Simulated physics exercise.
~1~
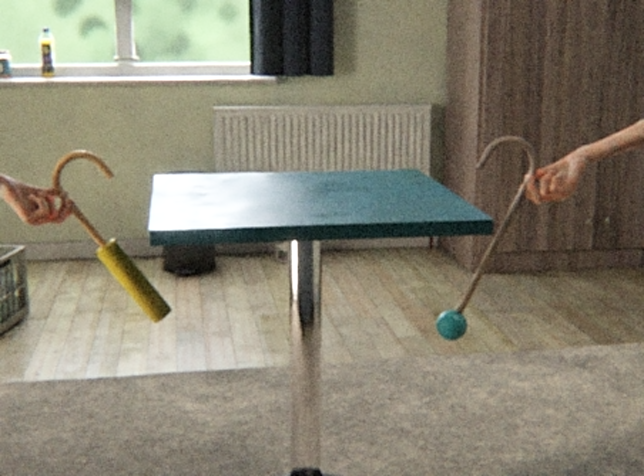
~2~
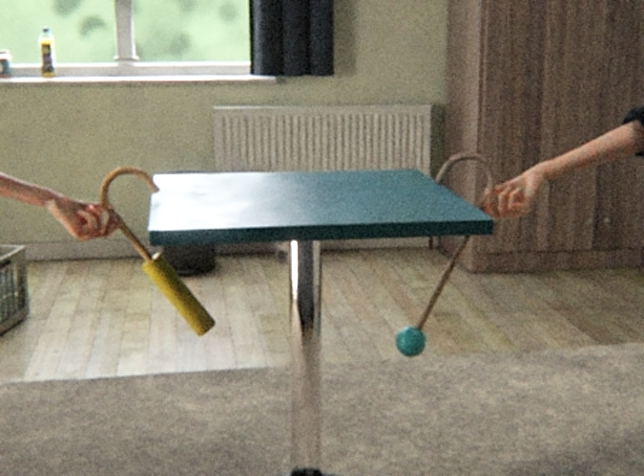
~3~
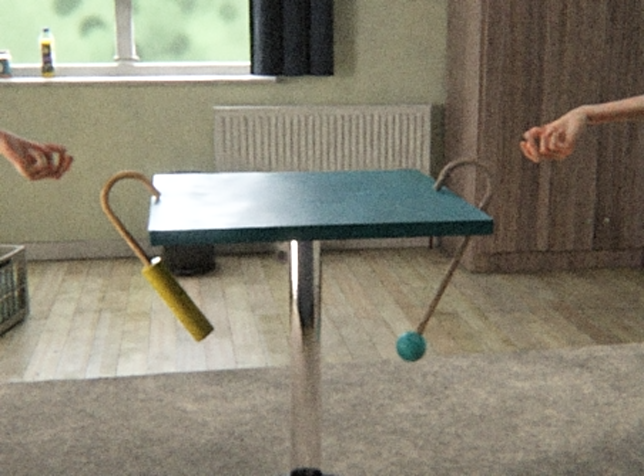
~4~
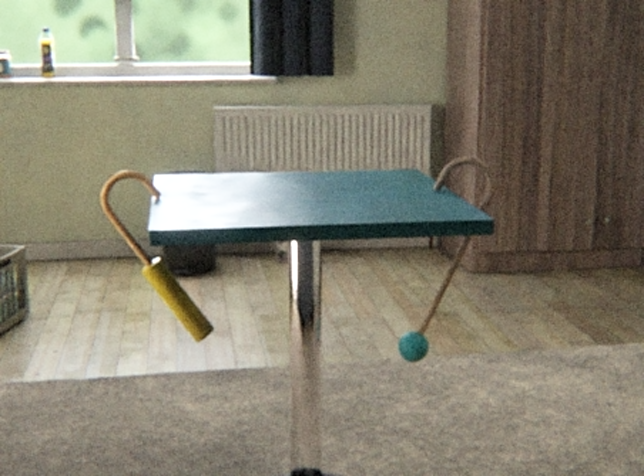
Two hands hook a yellow umbrella and turquoise ladle onto a table, leaving both hanging.
